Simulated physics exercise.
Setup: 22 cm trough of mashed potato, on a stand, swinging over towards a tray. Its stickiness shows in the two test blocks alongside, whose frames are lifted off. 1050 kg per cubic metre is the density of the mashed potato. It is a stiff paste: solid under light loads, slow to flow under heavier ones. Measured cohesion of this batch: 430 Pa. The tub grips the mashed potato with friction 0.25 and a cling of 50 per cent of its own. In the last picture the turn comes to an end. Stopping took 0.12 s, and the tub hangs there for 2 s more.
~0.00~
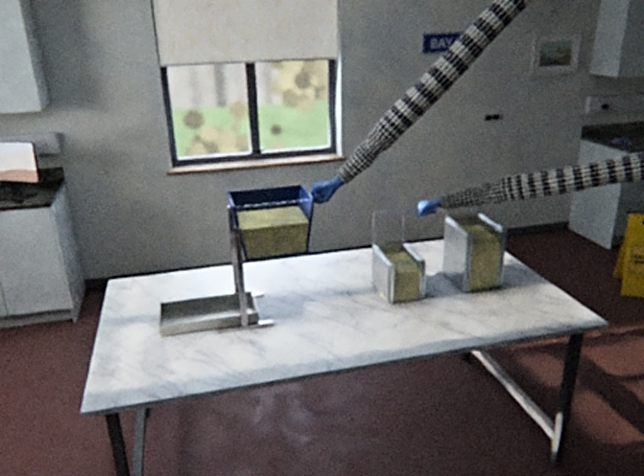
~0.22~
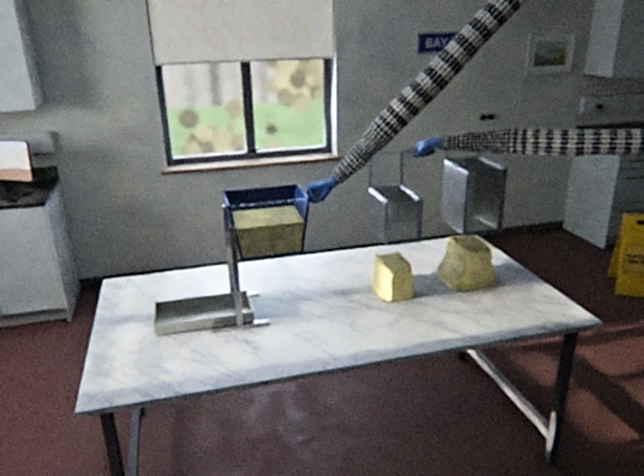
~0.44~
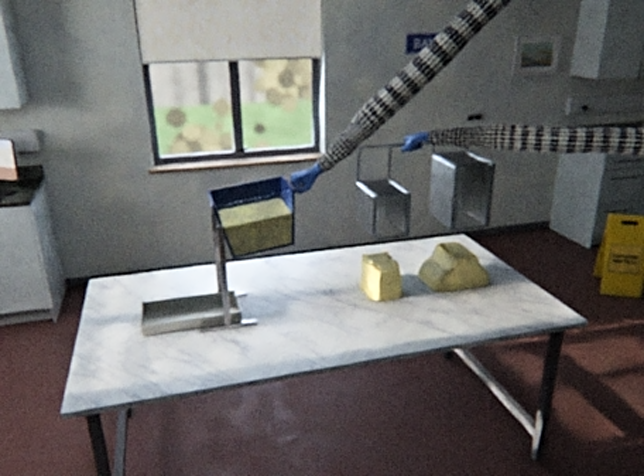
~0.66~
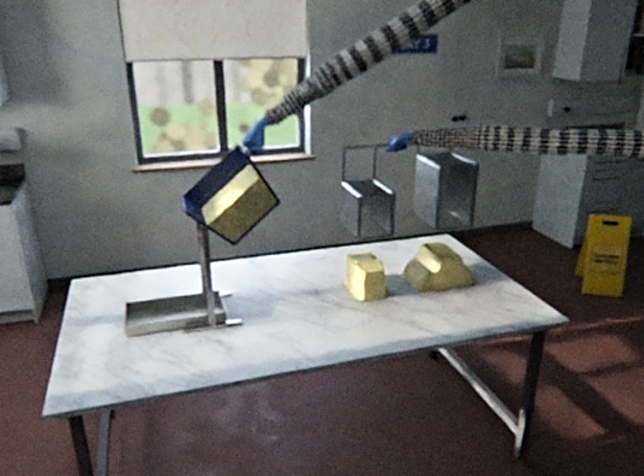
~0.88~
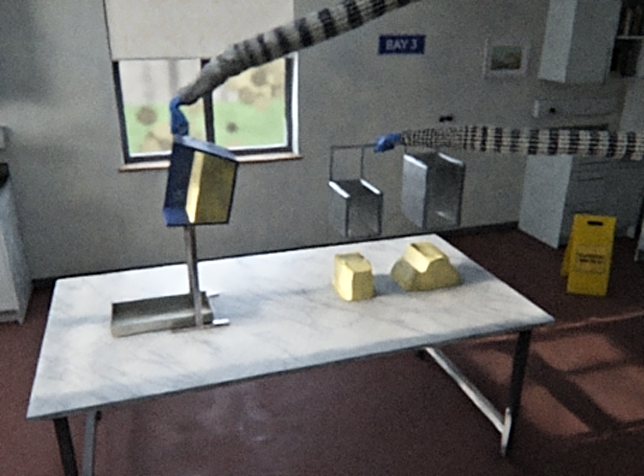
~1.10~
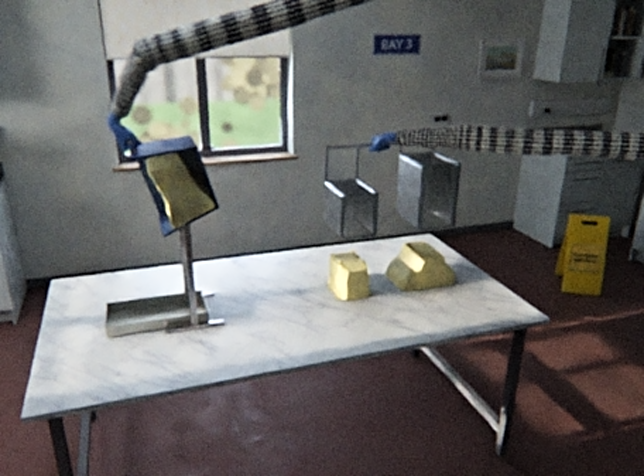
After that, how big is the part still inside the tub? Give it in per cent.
I would say roughly 0 per cent is still inside.
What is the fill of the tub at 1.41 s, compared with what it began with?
About 1 %.
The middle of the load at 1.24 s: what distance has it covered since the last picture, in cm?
The shift is near 12 cm.
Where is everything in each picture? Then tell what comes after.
Handle-side rim at (312, 199), tilt 0 degrees; highest point of the mashed potato at (271, 225); test blocks 16 cm, 25 cm high (left to right), in the first picture.
Handle-side rim at (308, 198), tilt 0 degrees; highest point of the mashed potato at (267, 225); test blocks 15 cm, 20 cm high (left to right), in the second picture.
Handle-side rim at (292, 190), tilt 7 degrees; highest point of the mashed potato at (288, 214); test blocks 15 cm, 16 cm high (left to right), in the third picture.
Handle-side rim at (246, 156), tilt 40 degrees; highest point of the mashed potato at (257, 179); test blocks 15 cm, 16 cm high (left to right), in the fourth picture.
Handle-side rim at (178, 145), tilt 78 degrees; highest point of the mashed potato at (207, 155); test blocks 15 cm, 16 cm high (left to right), in the fifth picture.
Handle-side rim at (133, 160), tilt 105 degrees; highest point of the mashed potato at (179, 162); test blocks 15 cm, 16 cm high (left to right), in the sixth picture.
By 1.24 s, the tub is at 105 degrees and holds 57 %.
By 1.41 s, the tub is at 105 degrees and holds 1 %.
By 1.58 s, the tub is at 105 degrees and holds 0 %.
By 1.75 s, the tub is at 105 degrees and holds 0 %.
By 3.10 s, at the end, the tub is at 105 degrees and holds 0 %.
